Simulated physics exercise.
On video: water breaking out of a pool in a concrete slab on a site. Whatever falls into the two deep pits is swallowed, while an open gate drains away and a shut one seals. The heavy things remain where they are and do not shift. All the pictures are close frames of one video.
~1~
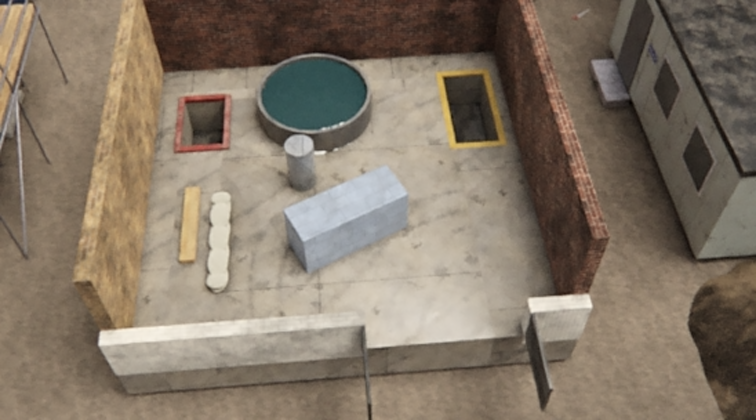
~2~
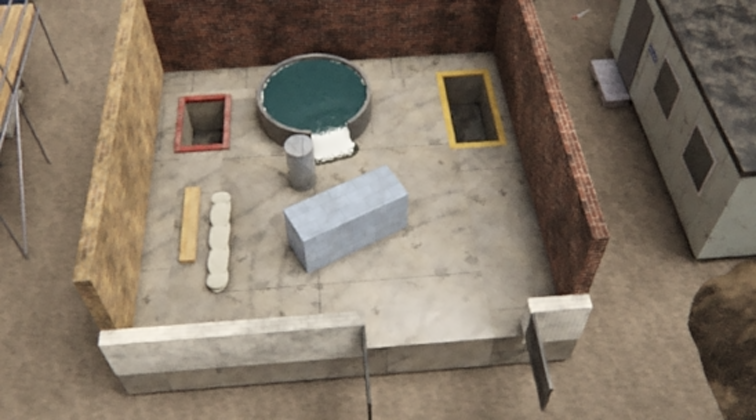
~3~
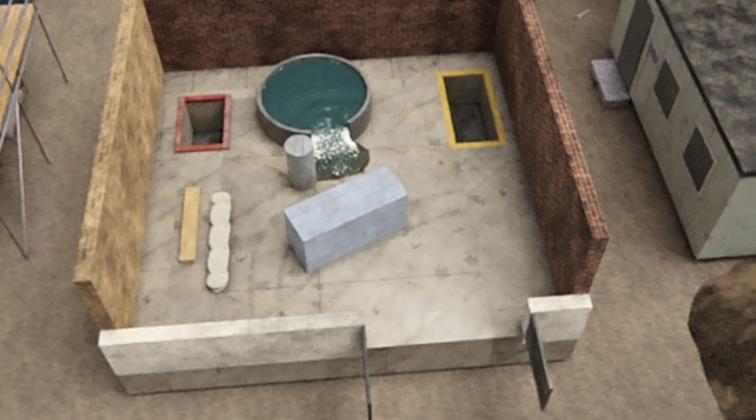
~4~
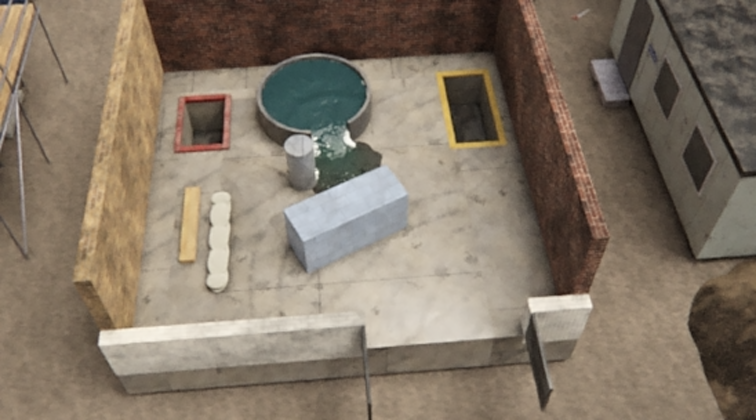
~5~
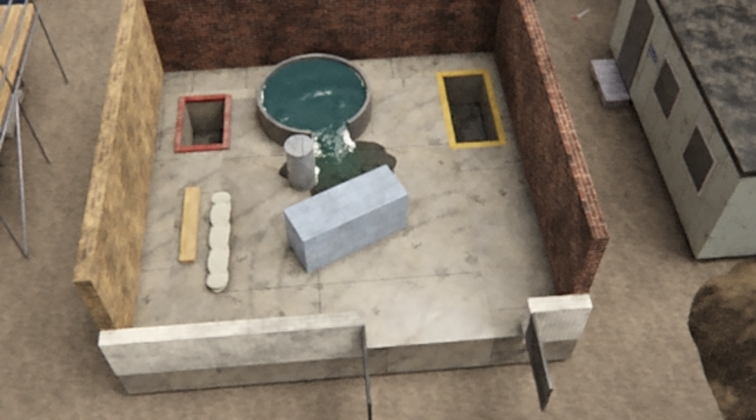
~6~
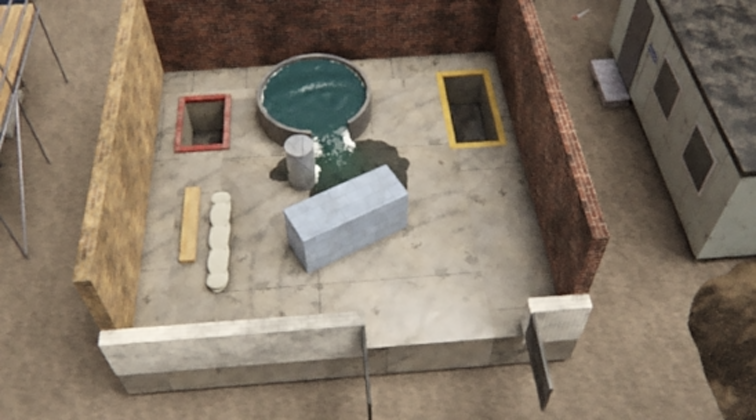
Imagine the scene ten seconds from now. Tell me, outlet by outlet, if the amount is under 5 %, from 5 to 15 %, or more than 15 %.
As I see it, the gate is going to swallow a share of five up to fifteen per cent; the yellow pit is going to swallow a share of five up to fifteen per cent; the red pit is going to swallow a share short of five per cent.
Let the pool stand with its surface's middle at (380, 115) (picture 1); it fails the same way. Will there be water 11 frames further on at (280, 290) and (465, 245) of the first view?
Untouched, soaked.
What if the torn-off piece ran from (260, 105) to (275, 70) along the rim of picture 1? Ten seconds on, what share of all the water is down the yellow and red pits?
Yellow 0 %, red 50 %.
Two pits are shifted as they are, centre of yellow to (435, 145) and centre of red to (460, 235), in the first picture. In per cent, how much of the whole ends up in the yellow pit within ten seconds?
Result - yellow pit, 20 in a hundred.
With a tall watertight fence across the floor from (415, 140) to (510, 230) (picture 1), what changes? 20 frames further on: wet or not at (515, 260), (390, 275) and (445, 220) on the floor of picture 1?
Swamped; spared; swamped.
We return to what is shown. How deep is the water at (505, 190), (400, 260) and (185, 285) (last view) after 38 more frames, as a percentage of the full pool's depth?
I'd say close to 14, 0 and 0 percent.
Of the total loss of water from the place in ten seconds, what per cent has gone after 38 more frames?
Estimate: Some 35 %.
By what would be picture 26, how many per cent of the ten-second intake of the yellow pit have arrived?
I make it 5 per cent.
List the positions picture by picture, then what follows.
The pool at (314, 95) is whole and still, in the first frame.
Water pours out at (331, 143) and has run to a hidden place, in the second frame.
Water pours out at (331, 144) and has run to a hidden place, in the third frame.
Water pours out at (331, 143) and has run to a hidden place, in the fourth frame.
Water pours out at (331, 143) and has run to a hidden place, in the fifth frame.
The front is at a hidden place, out from the gap at (331, 143), in the sixth frame.
A moment on, water covers 10 % of the floor; the gate 0 %, the yellow pit 0 %, the red pit 0 %.
Next, water covers 20 % of the floor; the gate 0 %, the yellow pit 0 %, the red pit 0 %.
Then, water covers 35 % of the floor; the gate 0 %, the yellow pit 0 %, the red pit 0 %.
Later, water covers 60 % of the floor; the gate 1 %, the yellow pit 4 %, the red pit 1 %.
In the end, water covers 75 % of the floor; the gate 7 %, the yellow pit 10 %, the red pit 1 %.
